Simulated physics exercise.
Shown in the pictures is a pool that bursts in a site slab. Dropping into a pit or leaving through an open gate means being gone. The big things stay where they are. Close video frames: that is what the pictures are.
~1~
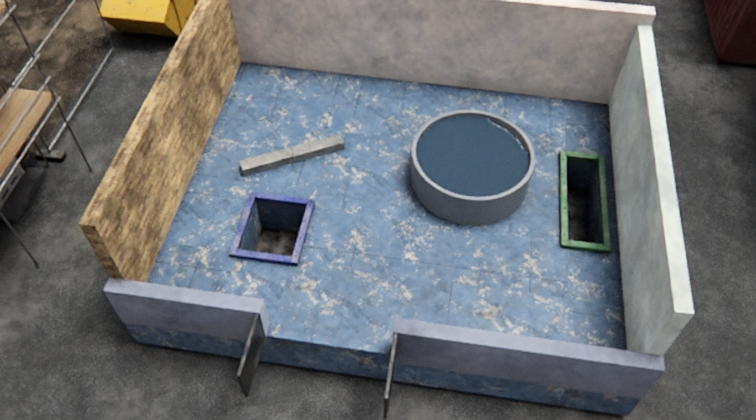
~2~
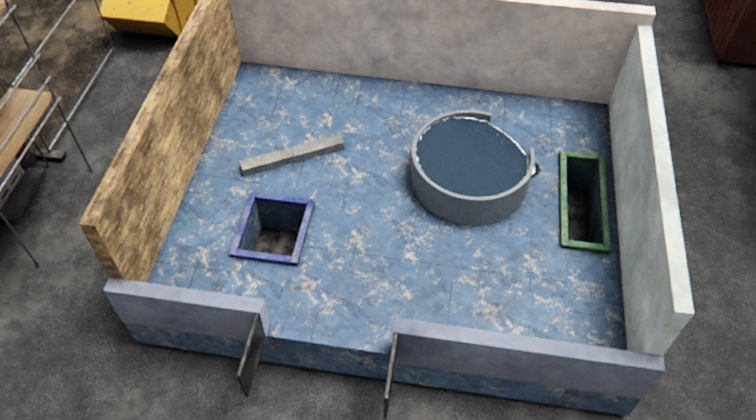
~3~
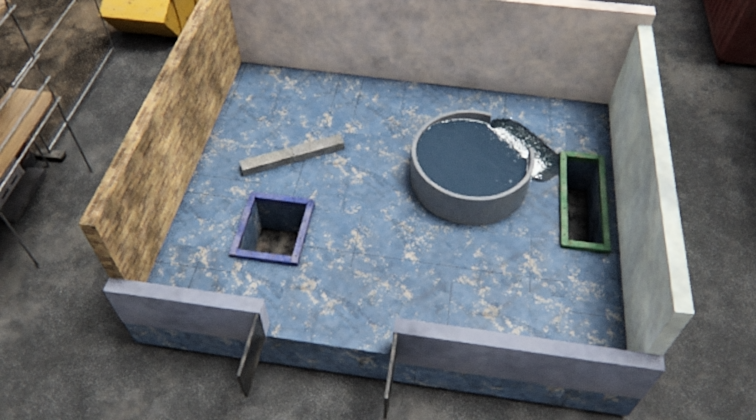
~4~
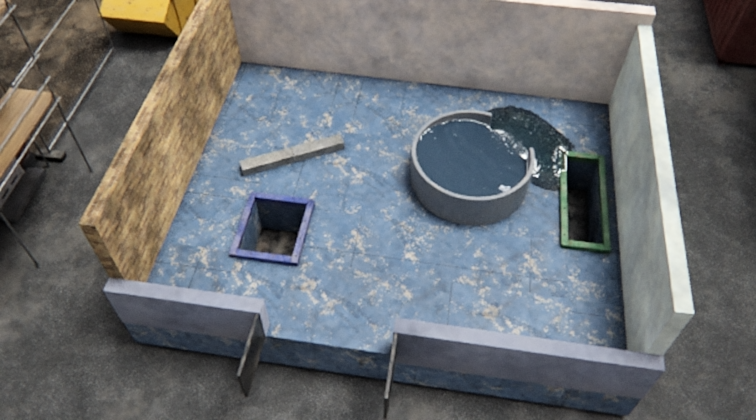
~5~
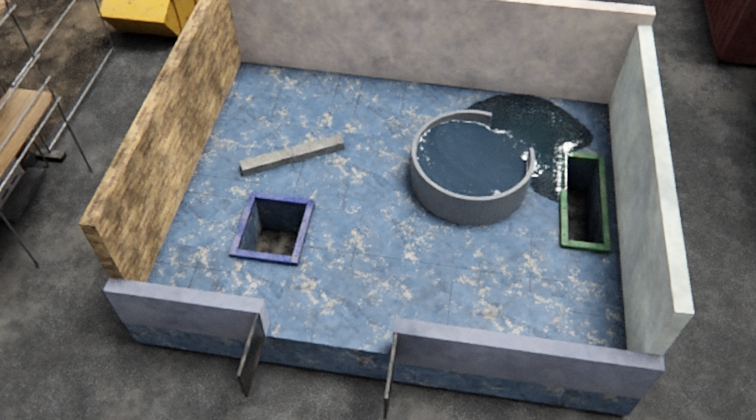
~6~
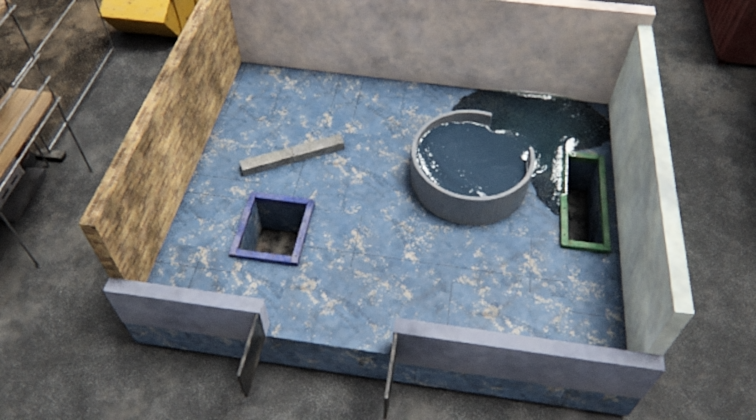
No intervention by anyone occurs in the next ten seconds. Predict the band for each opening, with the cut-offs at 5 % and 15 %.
In the end the gate gets a mere sliver - short of five per cent. The green pit gets a sizeable chunk - beyond fifteen per cent. The blue pit gets a mere sliver - short of five per cent.
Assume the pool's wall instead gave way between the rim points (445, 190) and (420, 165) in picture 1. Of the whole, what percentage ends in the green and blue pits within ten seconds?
Green 0 %, blue 8 %.
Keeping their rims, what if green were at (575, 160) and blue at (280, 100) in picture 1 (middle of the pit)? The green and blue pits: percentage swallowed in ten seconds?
Green has 35 parts of a hundred and blue has 0.
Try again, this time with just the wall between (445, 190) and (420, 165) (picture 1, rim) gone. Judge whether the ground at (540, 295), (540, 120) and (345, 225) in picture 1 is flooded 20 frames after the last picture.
Listed in order, they come out without a puddle, without a puddle and sitting in a pool.
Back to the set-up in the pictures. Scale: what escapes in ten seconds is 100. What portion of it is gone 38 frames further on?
My figure is about 90 in a hundred.
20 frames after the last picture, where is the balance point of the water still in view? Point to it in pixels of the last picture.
I'd put it at around (515, 152).
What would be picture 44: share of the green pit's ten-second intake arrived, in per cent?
Estimate: Some 95 per cent.
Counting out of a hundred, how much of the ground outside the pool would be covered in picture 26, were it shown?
Around 30 in a hundred.
A moment on, water covers 15 % of the floor; the gate 0 %, the green pit 2 %, the blue pit 0 %.
Next, water covers 15 % of the floor; the gate 0 %, the green pit 4 %, the blue pit 0 %.
Then, water covers 30 % of the floor; the gate 0 %, the green pit 11 %, the blue pit 0 %.
Later, water covers 60 % of the floor; the gate 0 %, the green pit 17 %, the blue pit 0 %.
In the end, water covers 85 % of the floor; the gate 0 %, the green pit 19 %, the blue pit 0 %.
